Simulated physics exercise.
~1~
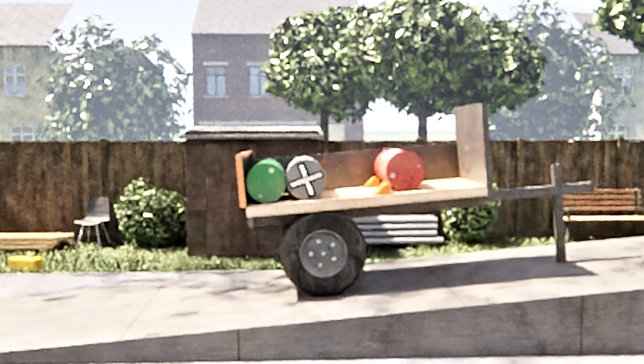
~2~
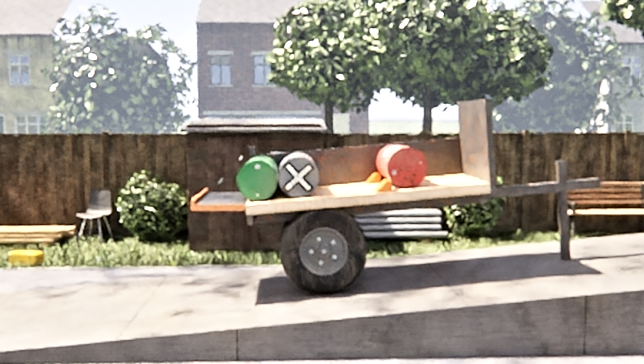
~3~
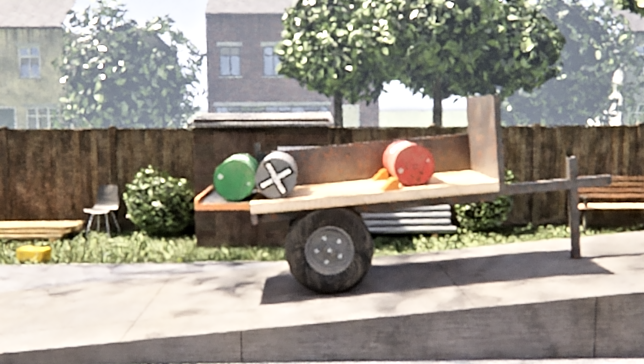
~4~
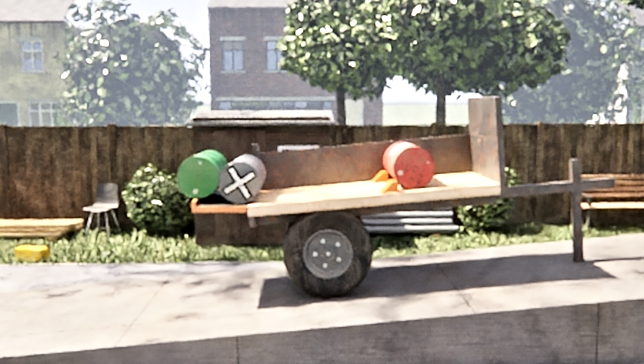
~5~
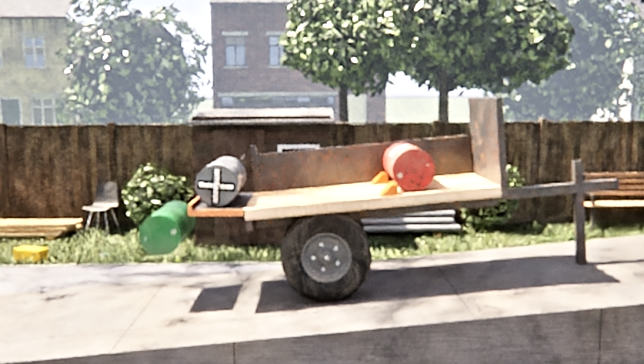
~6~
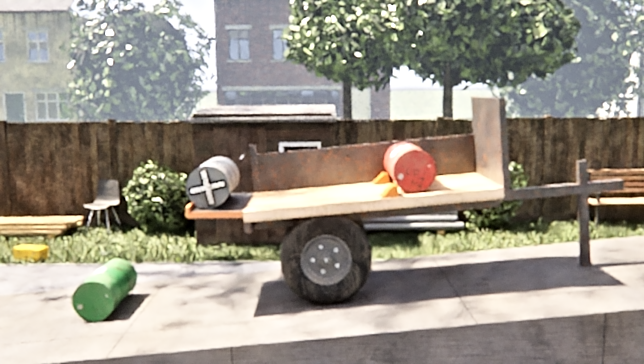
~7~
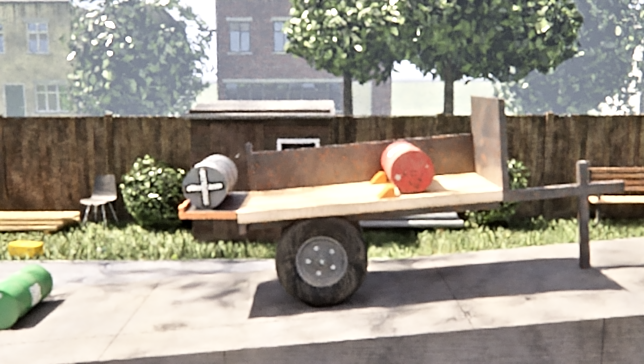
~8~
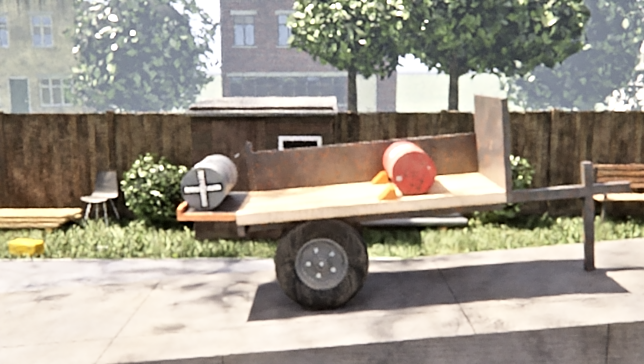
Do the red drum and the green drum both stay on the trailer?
No, only the red drum stays, held by the orange chock on the bed. The green one rolls out over the lowered gate.
